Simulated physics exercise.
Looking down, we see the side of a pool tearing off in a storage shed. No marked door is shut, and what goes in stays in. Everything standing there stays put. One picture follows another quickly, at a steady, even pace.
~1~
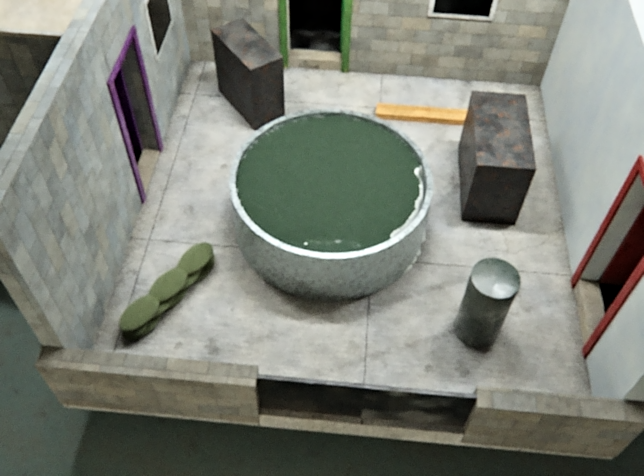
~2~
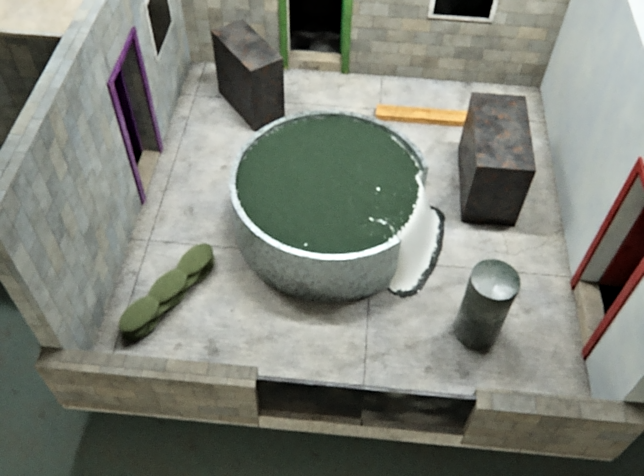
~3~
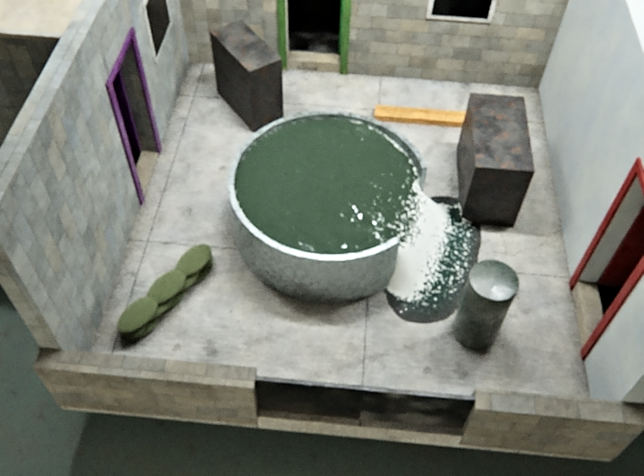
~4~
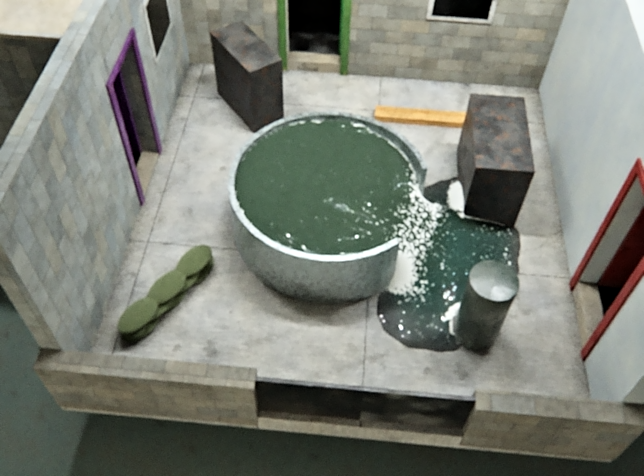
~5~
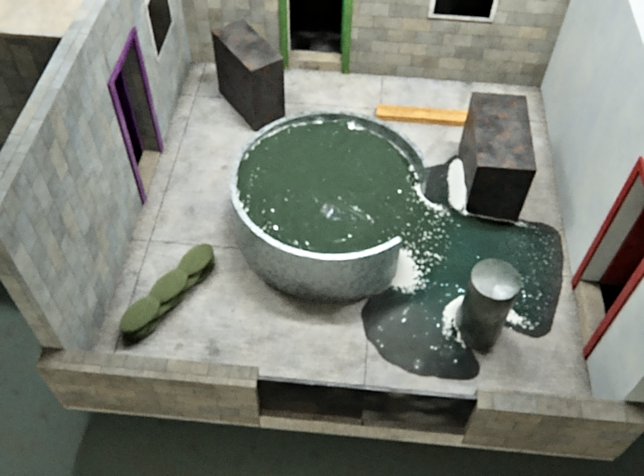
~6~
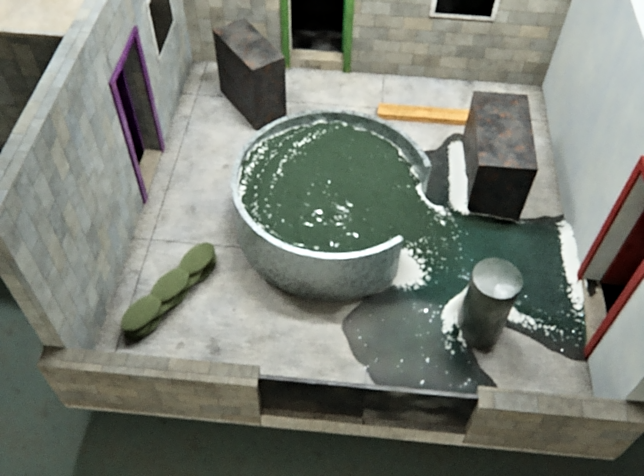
A round pool of green water breaks open and floods rightward across the floor around a cylinder.
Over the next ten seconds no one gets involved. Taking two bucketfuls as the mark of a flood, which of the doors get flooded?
The red door gets flooded, the purple door gets flooded, the green door stays below the mark.
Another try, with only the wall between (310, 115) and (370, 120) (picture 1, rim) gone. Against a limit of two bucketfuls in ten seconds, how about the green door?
One by one: Green door floods.
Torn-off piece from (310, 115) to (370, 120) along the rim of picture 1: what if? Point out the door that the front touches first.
I'd go with the green one.
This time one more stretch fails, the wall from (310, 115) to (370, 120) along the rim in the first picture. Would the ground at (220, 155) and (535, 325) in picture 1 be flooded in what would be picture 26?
Soaked, then untouched.
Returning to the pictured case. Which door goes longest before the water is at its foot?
Going by the pictures, I'd say the purple door.
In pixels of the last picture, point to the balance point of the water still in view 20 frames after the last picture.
I'd say near (407, 247).
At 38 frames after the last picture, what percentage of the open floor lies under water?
Some 90 per cent.
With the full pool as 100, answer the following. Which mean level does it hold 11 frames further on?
Estimate: Around 50 %.
A moment on, water covers 30 % of the floor; the red door over two buckets in, the purple door not reached, the green door not reached.
Next, water covers 45 % of the floor; the red door far over two buckets in, the purple door not reached, the green door not reached.
Then, water covers 70 % of the floor; the red door far over two buckets in, the purple door not reached, the green door wet at the sill, nothing in.
Later, water covers 90 % of the floor; the red door far over two buckets in, the purple door under two buckets in, the green door wet at the sill, nothing in.
In the end, water covers 95 % of the floor; the red door far over two buckets in, the purple door far over two buckets in, the green door wet at the sill, nothing in.
